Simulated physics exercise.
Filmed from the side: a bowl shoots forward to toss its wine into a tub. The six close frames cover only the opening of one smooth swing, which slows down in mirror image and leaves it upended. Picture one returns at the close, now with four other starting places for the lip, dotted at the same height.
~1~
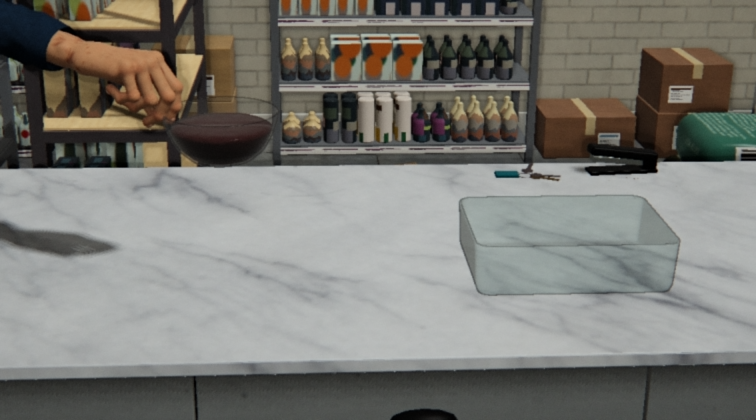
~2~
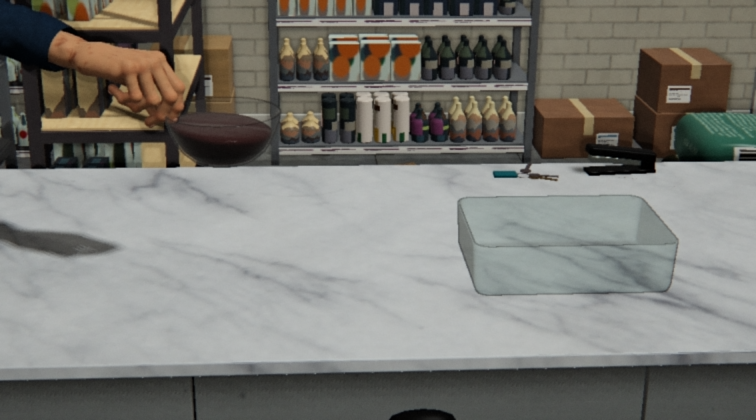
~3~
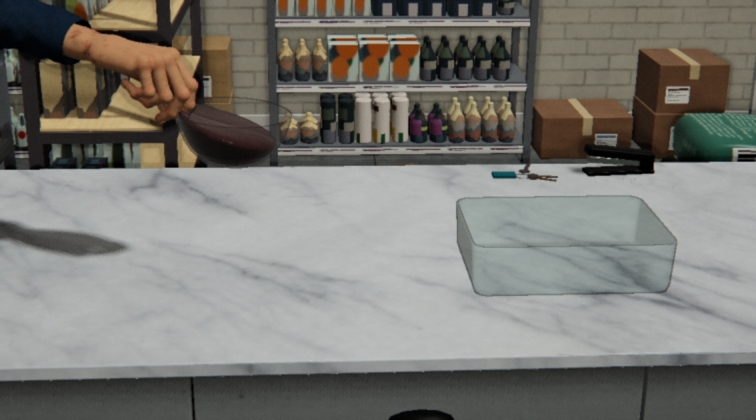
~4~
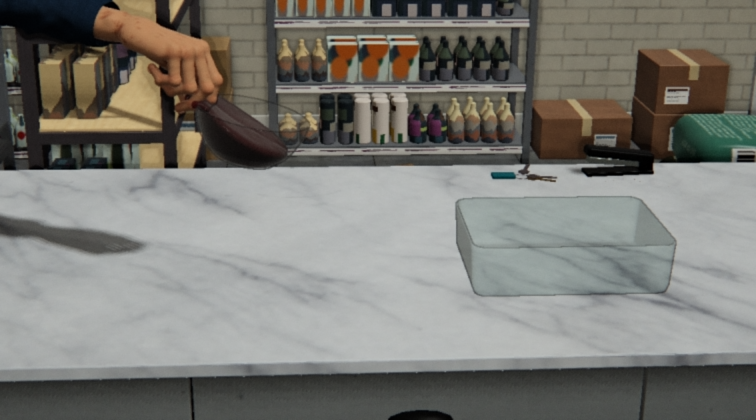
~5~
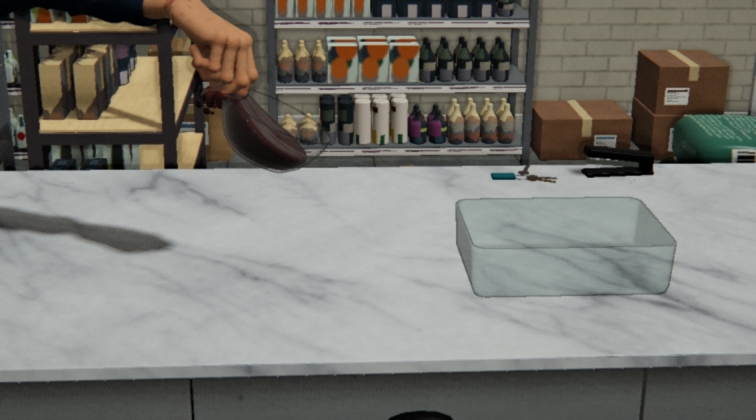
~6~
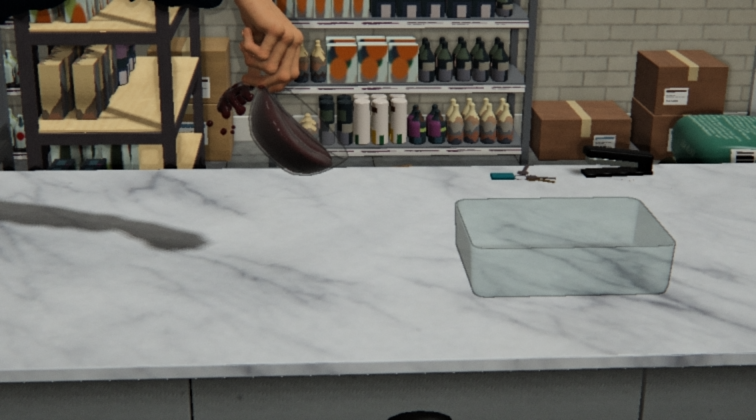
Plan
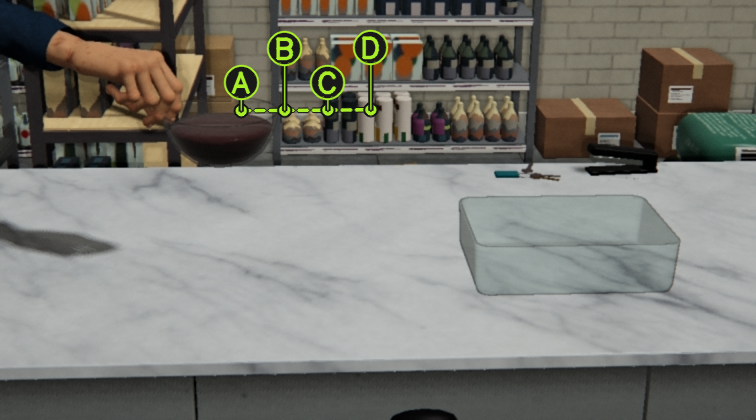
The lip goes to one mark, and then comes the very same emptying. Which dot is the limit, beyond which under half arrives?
That is spot C.
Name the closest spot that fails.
That would be B.
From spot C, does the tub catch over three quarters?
No.
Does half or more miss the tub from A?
Yes, that goes wrong.
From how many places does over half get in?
Two of the four.
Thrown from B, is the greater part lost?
Yes.
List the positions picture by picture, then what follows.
In the first frame, upright, lip at (277, 110); tub from (475, 293) to (672, 290); nothing has left yet.
In the second frame, upright, lip at (279, 110); nothing has left yet.
In the third frame, tipped about 4°, lip at (290, 114); nothing has left yet.
In the fourth frame, tipped about 13°, lip at (308, 123); wine is over the rim, down to (191, 104).
In the fifth frame, tipped about 26°, lip at (329, 138); wine is over the rim, down to (208, 112).
In the sixth frame, tipped about 43°, lip at (347, 154); wine is over the rim, down to (223, 133).
On the marked copy, A at (241, 110); B at (284, 110); C at (327, 110); D at (370, 109).
With A, about 0 % lands in the tub, 97 % falls short and 3 % goes beside or beyond.
With B, about 21 % lands in the tub, 73 % falls short and 5 % goes beside or beyond.
With C, about 63 % lands in the tub, 25 % falls short and 12 % goes beside or beyond.
With D, about 67 % lands in the tub, 11 % falls short and 22 % goes beside or beyond.
